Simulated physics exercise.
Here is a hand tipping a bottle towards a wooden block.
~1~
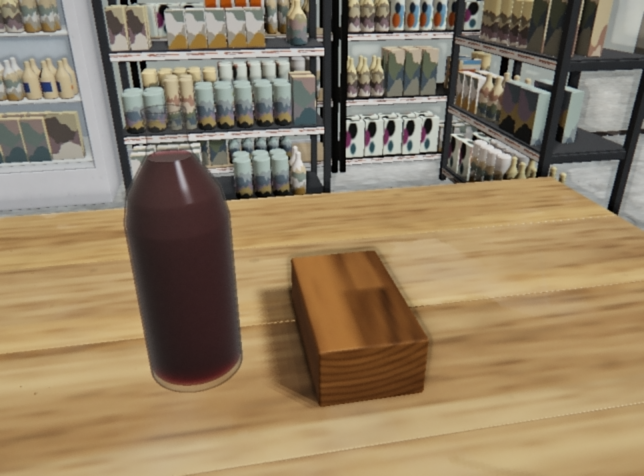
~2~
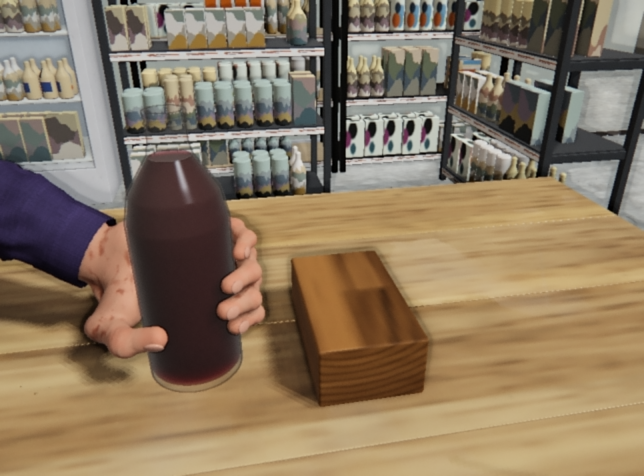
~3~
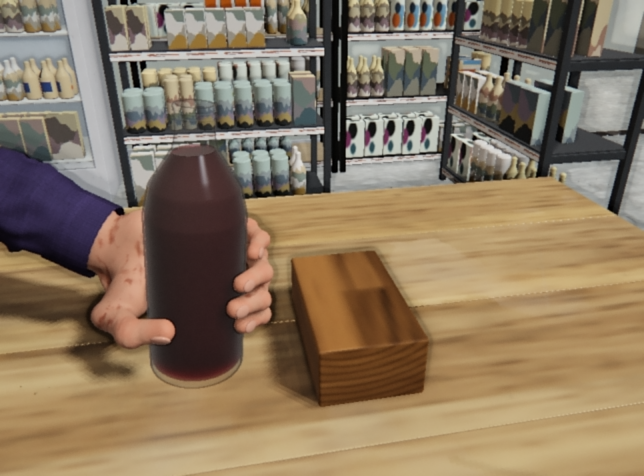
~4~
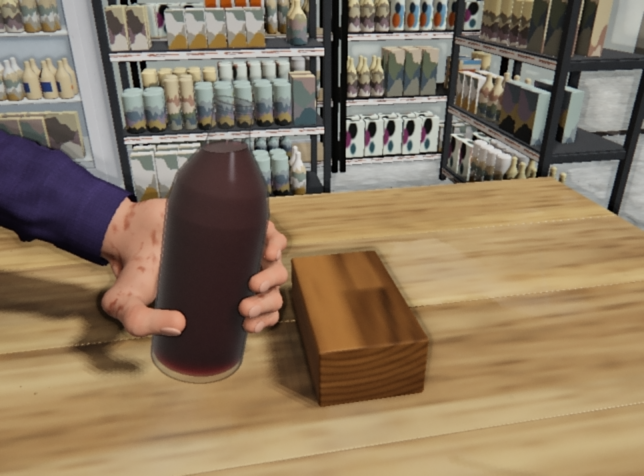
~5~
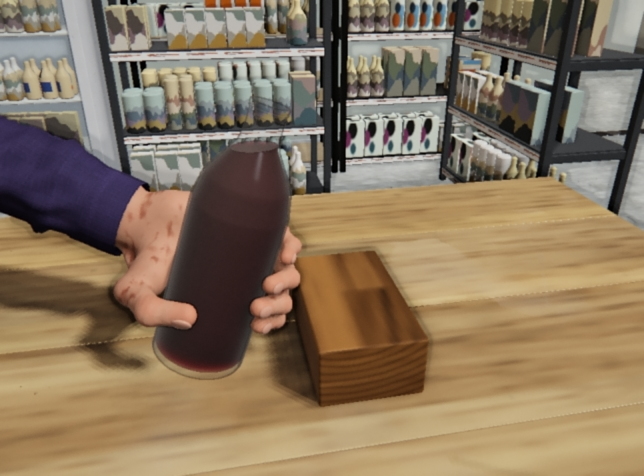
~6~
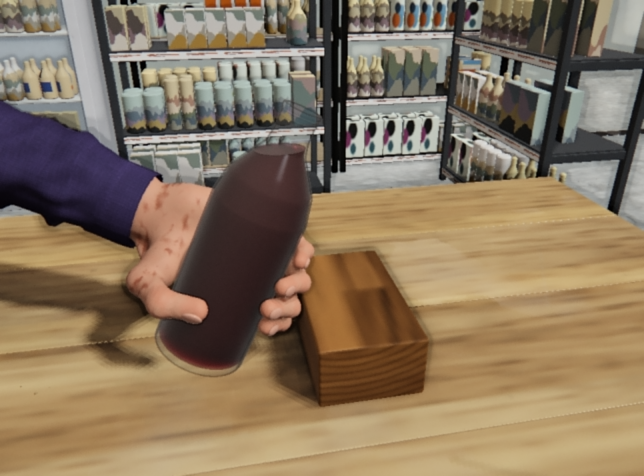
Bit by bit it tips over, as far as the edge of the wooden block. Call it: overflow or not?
Called: No overflow.
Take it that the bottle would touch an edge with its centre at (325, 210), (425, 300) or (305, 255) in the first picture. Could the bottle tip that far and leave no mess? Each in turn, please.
No loss, overflow, no loss.
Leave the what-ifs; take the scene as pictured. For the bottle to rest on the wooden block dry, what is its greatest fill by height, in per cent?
About 95 %.
Next, the bottle leans by about 35°; its rim is dry.
After that, the bottle leans by about 40°; its rim is dry.
Finally, the bottle leans by about 45°, against the wooden block; its rim is dry.
